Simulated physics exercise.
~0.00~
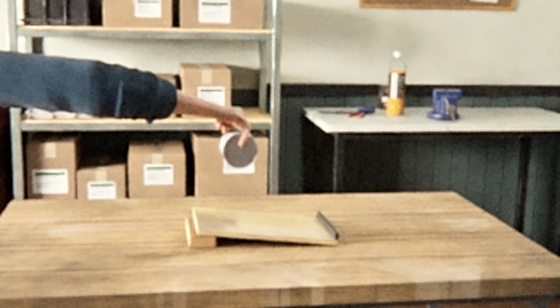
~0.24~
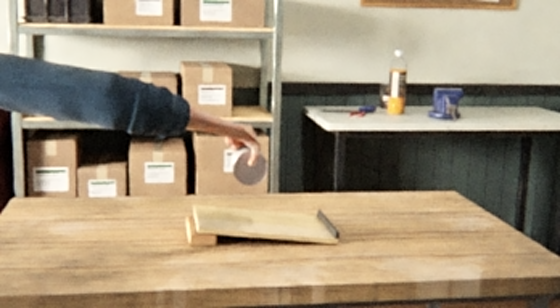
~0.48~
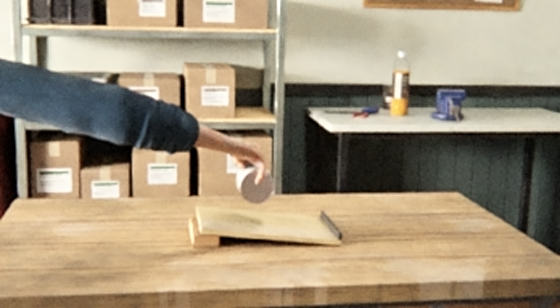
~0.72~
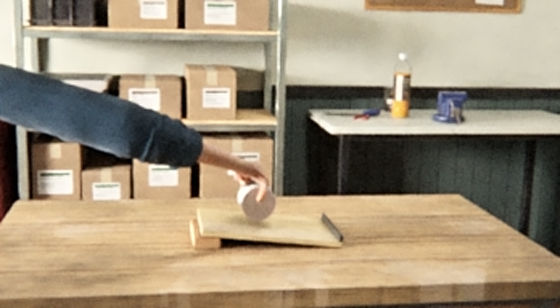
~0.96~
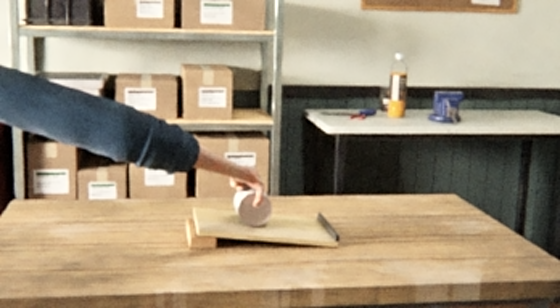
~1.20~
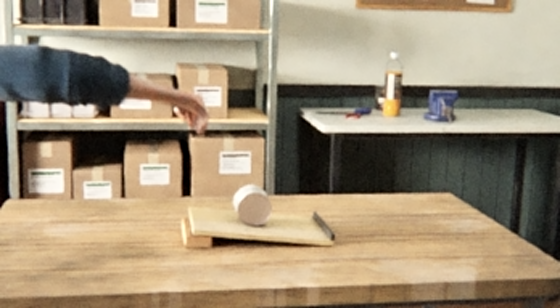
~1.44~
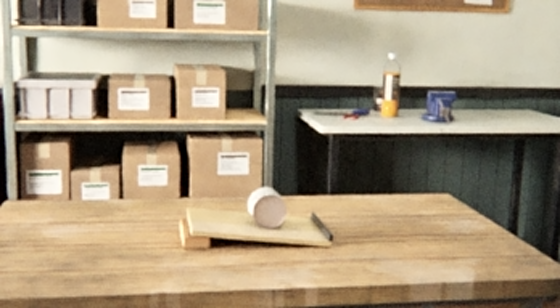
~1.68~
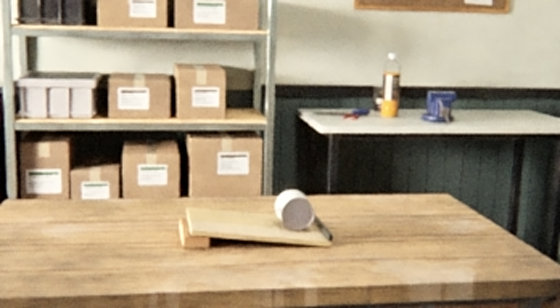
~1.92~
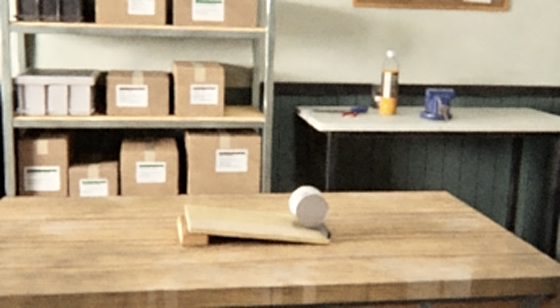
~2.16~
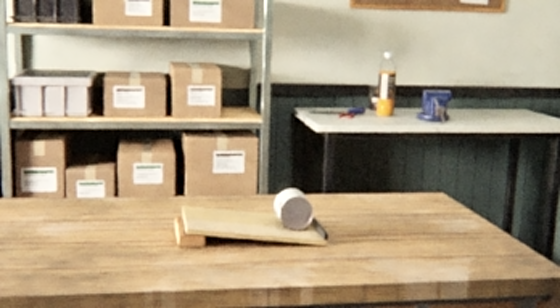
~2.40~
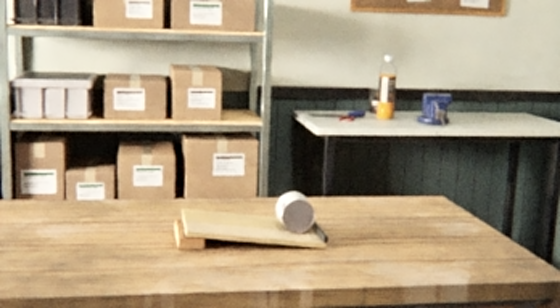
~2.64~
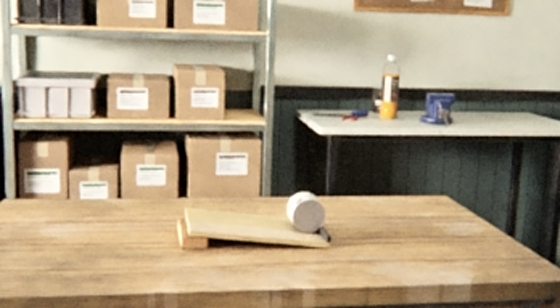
The clip shows a hand lowering a white tub onto a tilted board resting on a block, then letting go and withdrawing, after which the tub moves right down the board, shifts slightly back left and right again, and ends near the board's lower end.
